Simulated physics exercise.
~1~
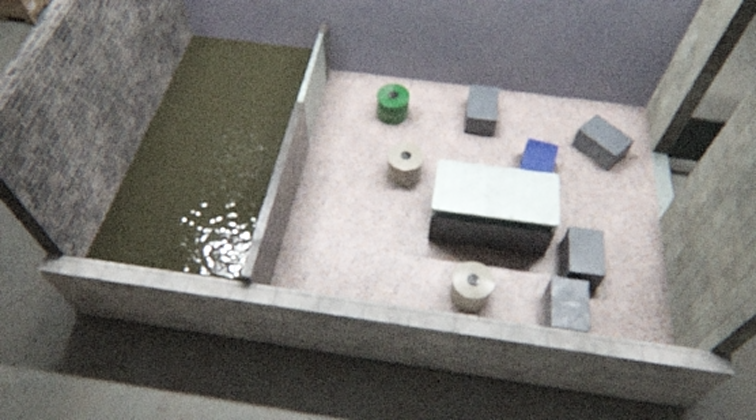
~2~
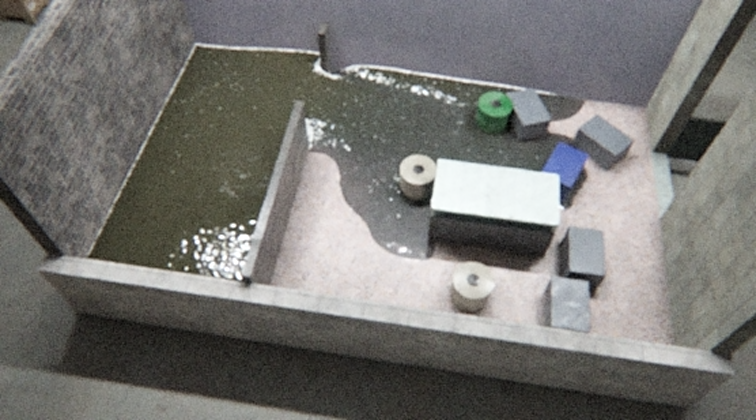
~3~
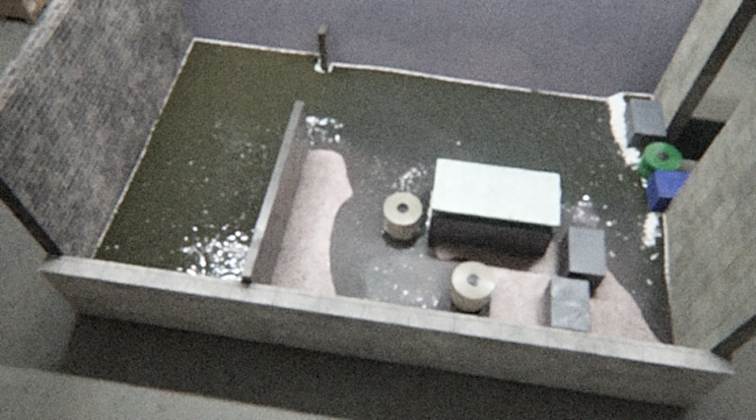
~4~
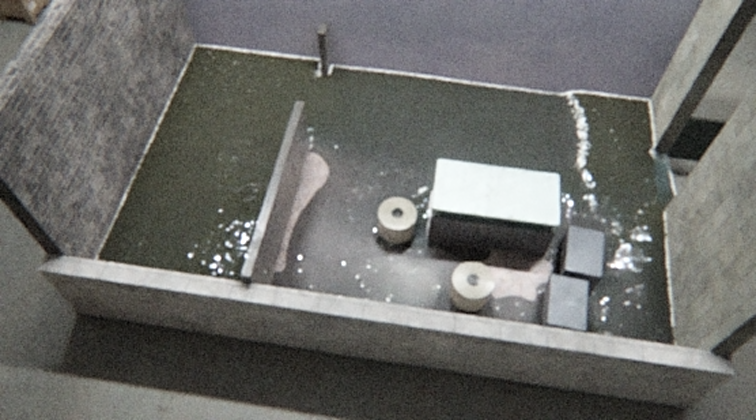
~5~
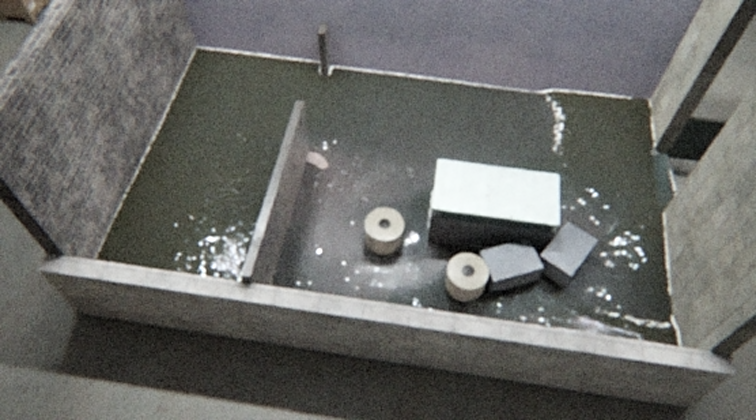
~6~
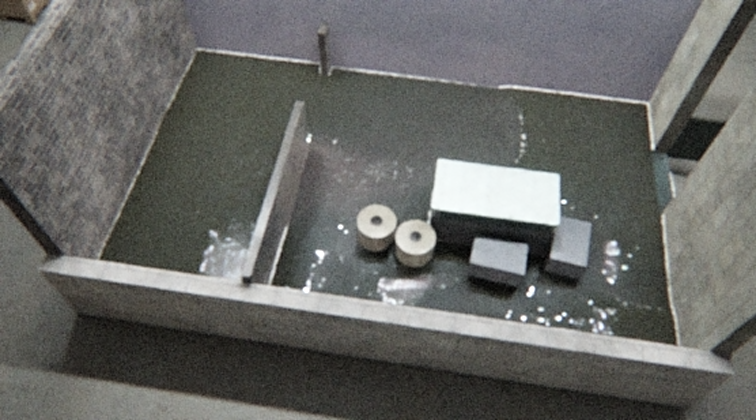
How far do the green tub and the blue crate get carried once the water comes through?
Both are carried a long way. The water pushes them to the right across the room and out through the opening on that side.
Dark water poured past the partition and flooded the pale floor, sweeping a green tub, a blue crate and some grey crates out on the right, while two pale tubs and two grey crates shifted but stayed near the white-topped block.
